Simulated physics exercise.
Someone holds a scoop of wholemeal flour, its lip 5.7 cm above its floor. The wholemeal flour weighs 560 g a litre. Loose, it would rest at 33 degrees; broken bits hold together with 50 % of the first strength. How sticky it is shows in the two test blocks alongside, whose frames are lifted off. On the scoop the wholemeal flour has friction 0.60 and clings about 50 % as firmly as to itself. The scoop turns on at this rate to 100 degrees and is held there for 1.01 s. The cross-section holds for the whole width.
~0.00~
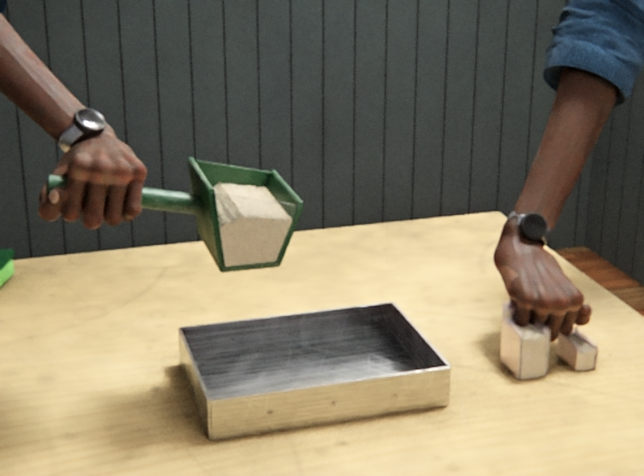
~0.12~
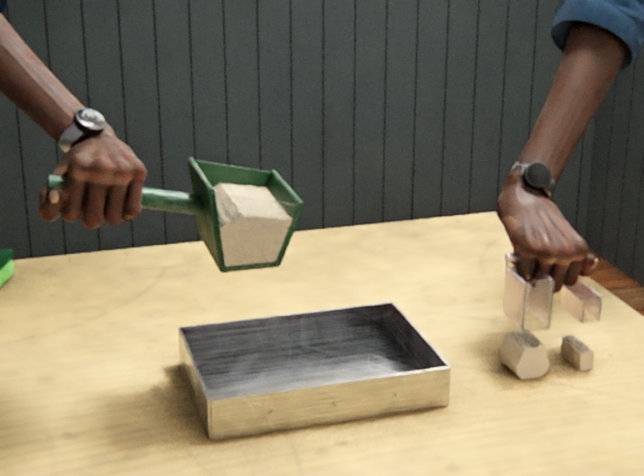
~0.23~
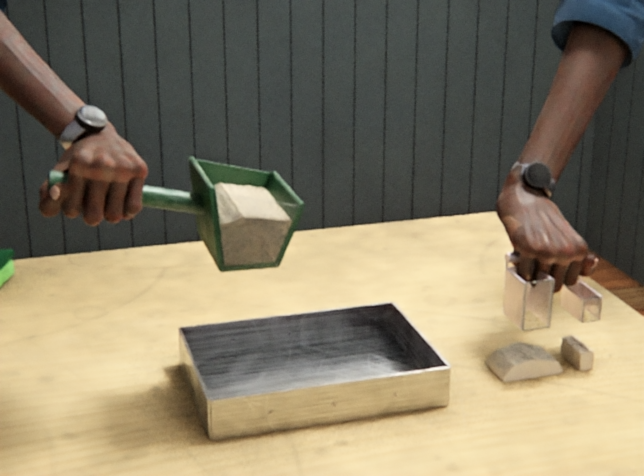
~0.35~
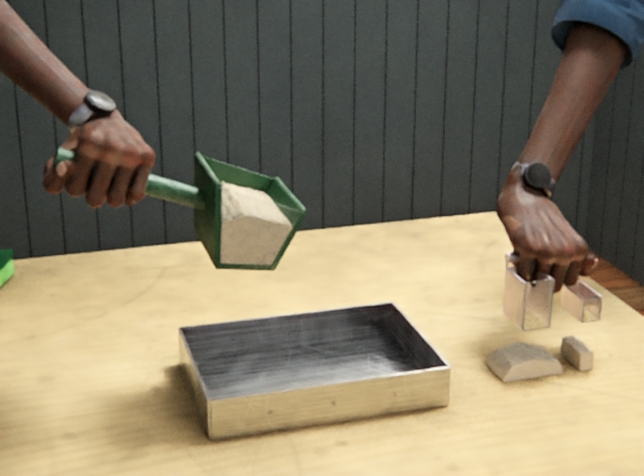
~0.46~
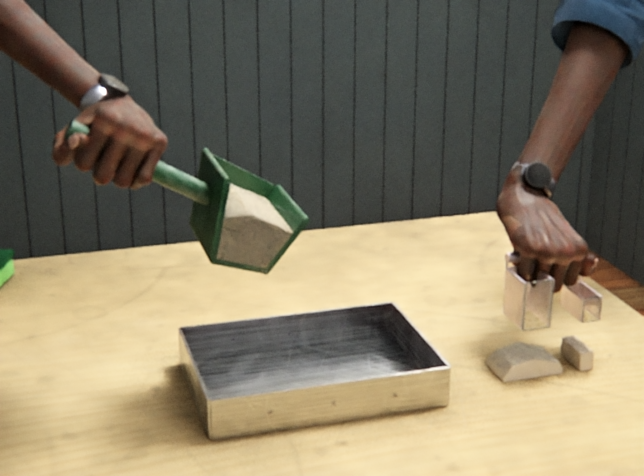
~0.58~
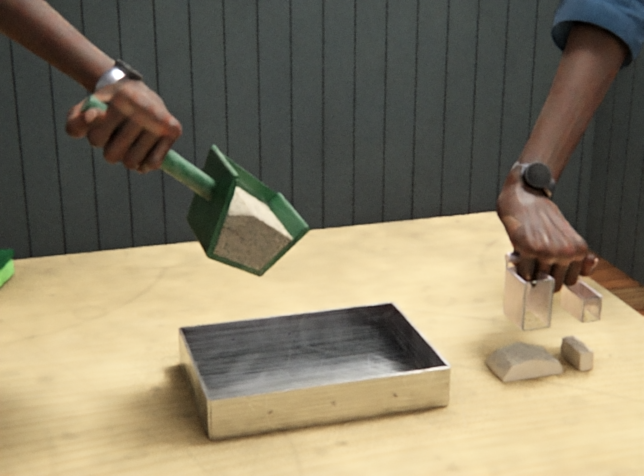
A green scoop of flour tilts rightward after the taller of two test blocks slumps.
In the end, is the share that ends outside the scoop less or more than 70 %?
It comes out more than 70 %.
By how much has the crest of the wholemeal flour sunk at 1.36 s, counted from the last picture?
About 0.5 cm.
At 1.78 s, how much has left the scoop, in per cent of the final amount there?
About 90 %.
After 0.94 s, the scoop is at 55 degrees and 0 % has left it.
After 1.36 s, the scoop is at 88 degrees and 20 % has left it.
After 1.78 s, the scoop is at 100 degrees and 76 % has left it.
After 2.20 s, the scoop is at 100 degrees and 81 % has left it.
After 2.30 s, the scoop is at 100 degrees and 81 % has left it.
